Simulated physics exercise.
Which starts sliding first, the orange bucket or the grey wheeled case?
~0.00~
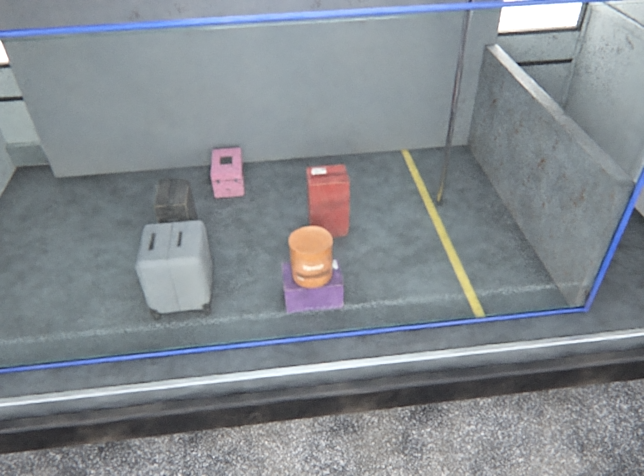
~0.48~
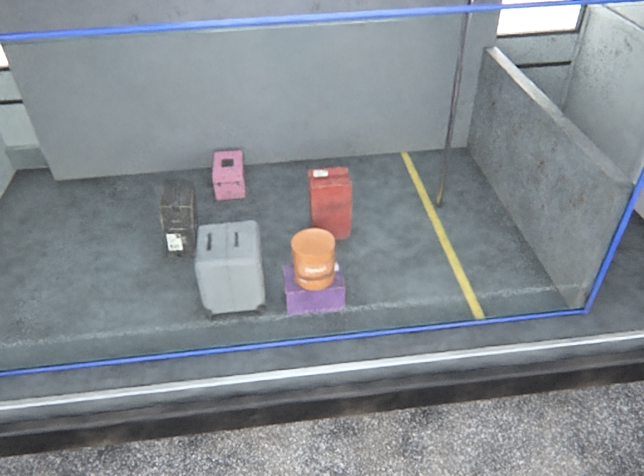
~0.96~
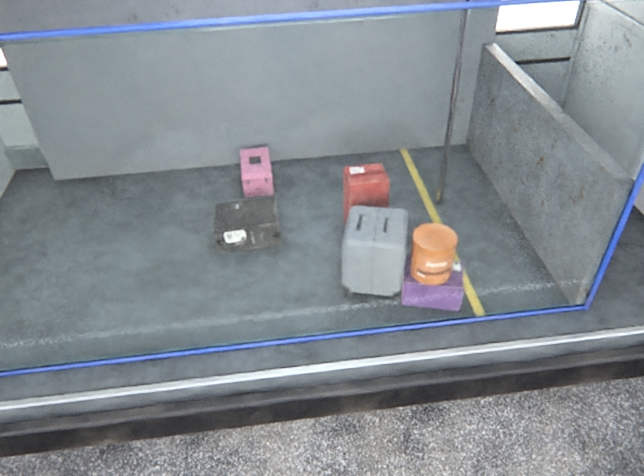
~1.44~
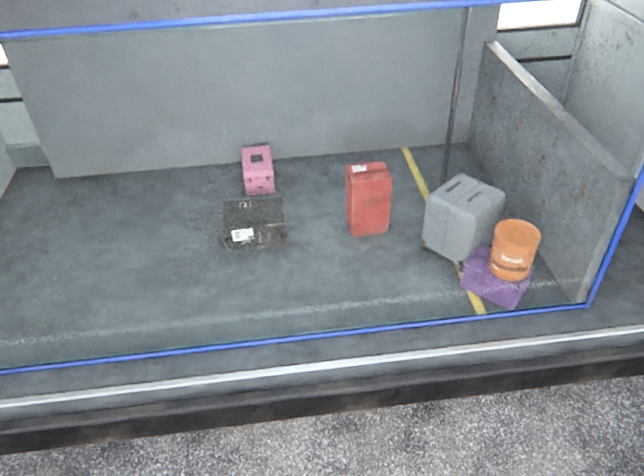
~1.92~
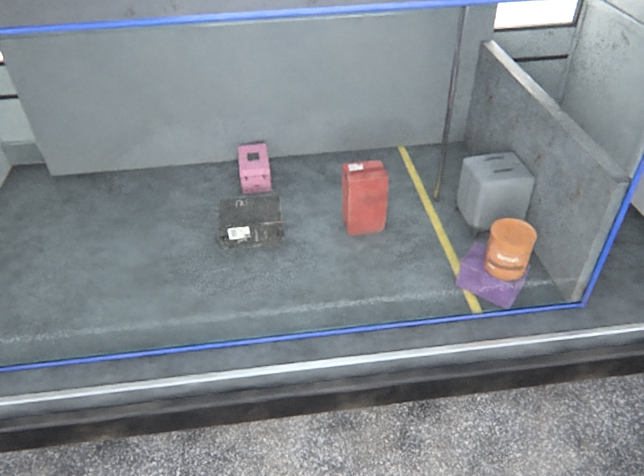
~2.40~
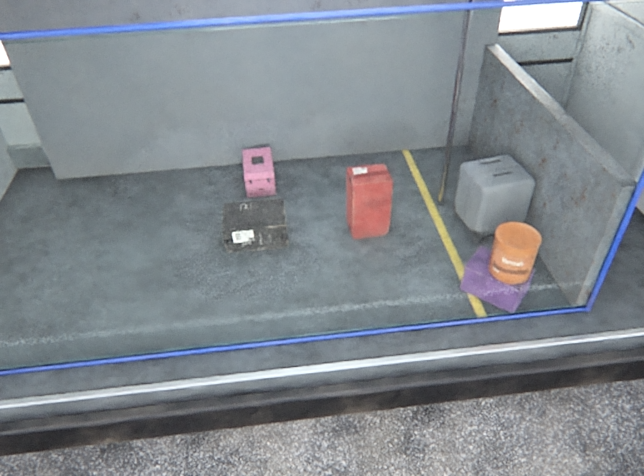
The grey wheeled case starts sliding first, while the orange bucket is still in place on the purple carton.
